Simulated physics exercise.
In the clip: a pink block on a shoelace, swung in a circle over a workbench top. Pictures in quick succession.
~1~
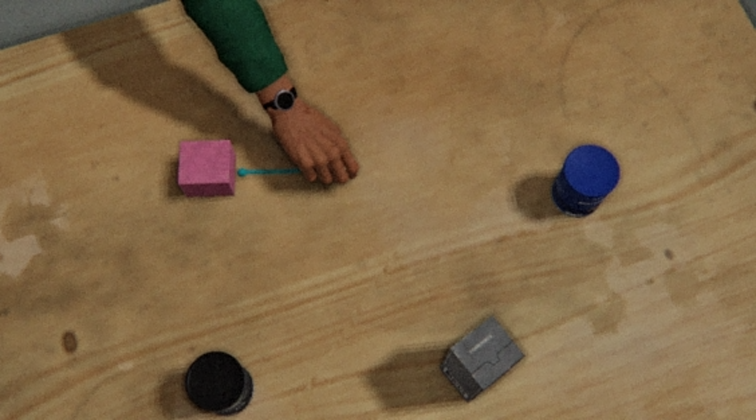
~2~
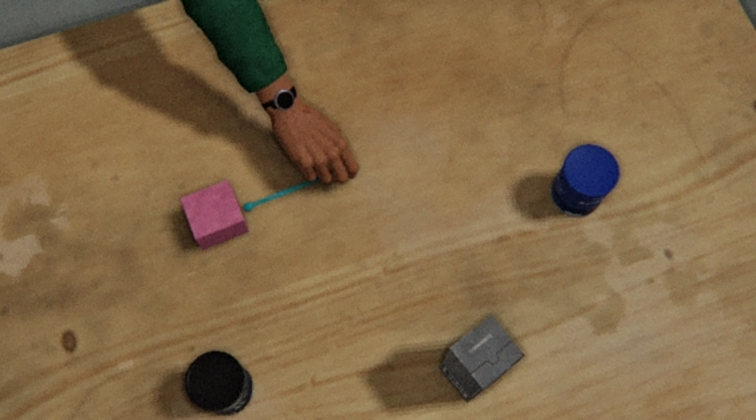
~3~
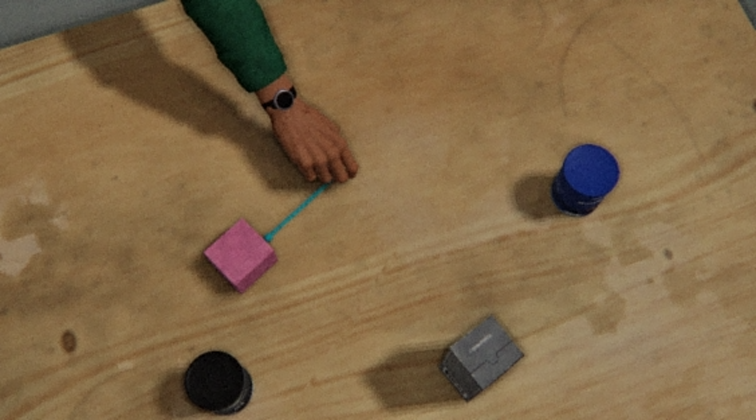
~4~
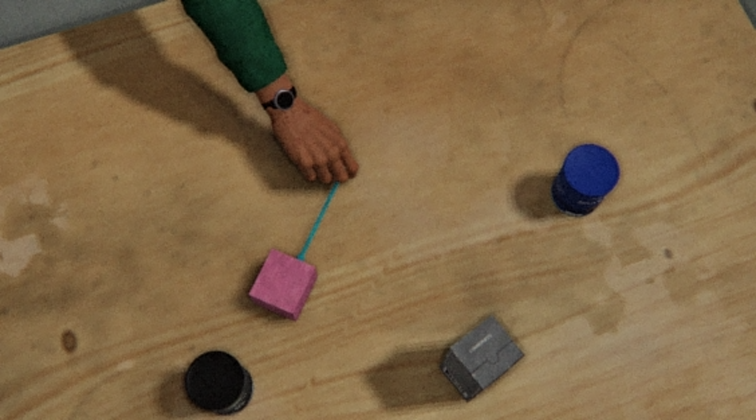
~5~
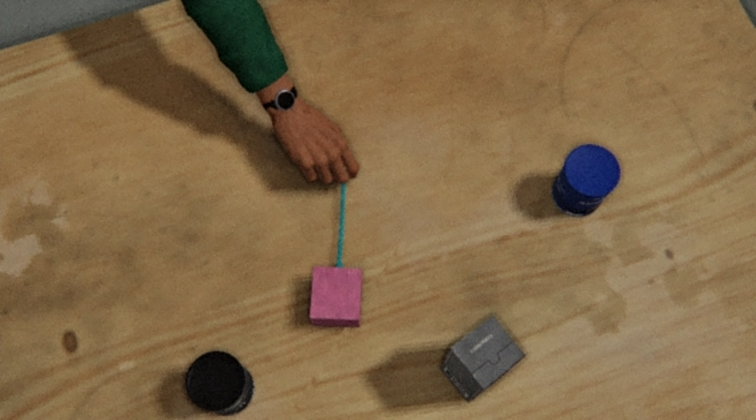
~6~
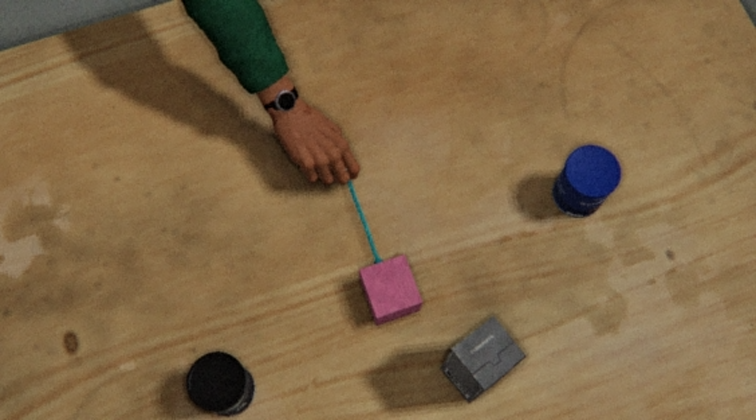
A pink block on a taut teal cord swings anticlockwise over a wooden bench top, starting left of a hand that holds the cord's other end. It curves down past a black tin, passes below the hand, then swings rightward and slightly up near a grey carton, while a blue tin stays still.
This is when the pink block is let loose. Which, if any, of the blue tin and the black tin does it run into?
The blue tin is run into; the black tin is not run into.
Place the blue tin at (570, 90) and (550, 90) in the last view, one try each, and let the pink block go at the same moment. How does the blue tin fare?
Spot one: No contact. Spot two: No contact.
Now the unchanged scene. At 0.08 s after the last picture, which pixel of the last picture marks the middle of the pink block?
It has reached (481, 246) by then.
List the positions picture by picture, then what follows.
In the first frame, pink block (204, 162); blue tin (592, 170); black tin (214, 381); grey carton (488, 352).
In the second frame, pink block (212, 209).
In the third frame, pink block (238, 251).
In the fourth frame, pink block (282, 281).
In the fifth frame, pink block (336, 293).
In the sixth frame, pink block (391, 286); blue tin (593, 170); black tin (216, 381); grey carton (489, 352); going round anticlockwise.
Then, 0.08 s later than the last view, block near (481, 246).
Then, 0.20 s later than the last view, block near (552, 216); blue tin pushed aside.
Finally, block near (556, 217); blue tin pushed aside. The blue tin gets hit and the black tin escapes it.
